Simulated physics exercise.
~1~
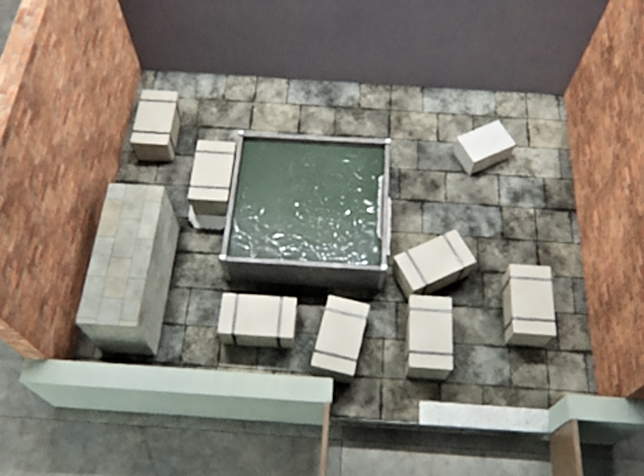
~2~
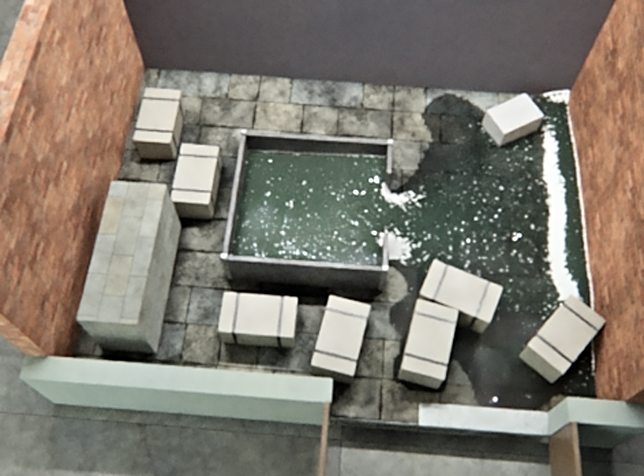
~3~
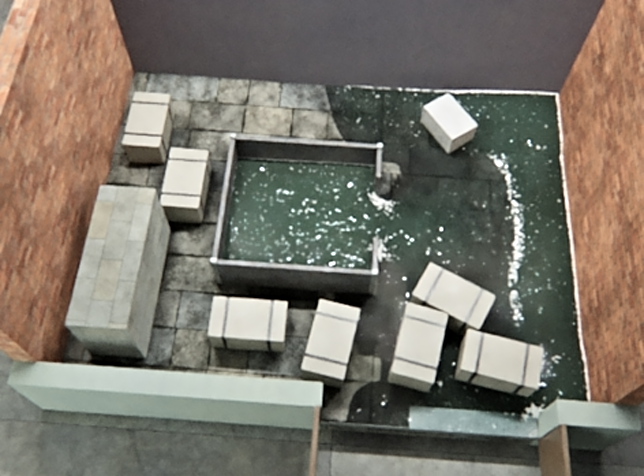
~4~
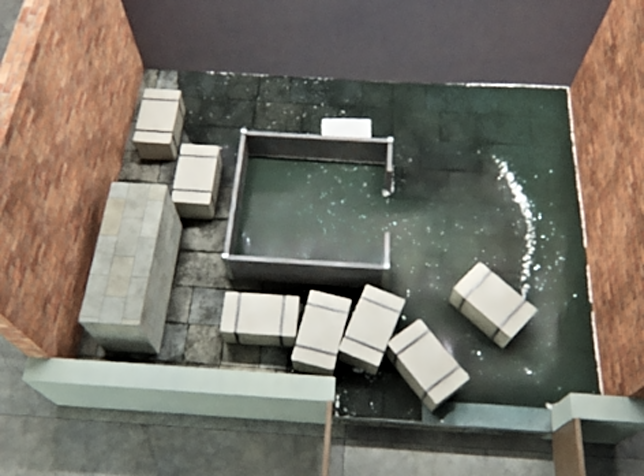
Open tank spilling green water through its right side across a tiled floor, pushing pale boxes about until several sit displaced.
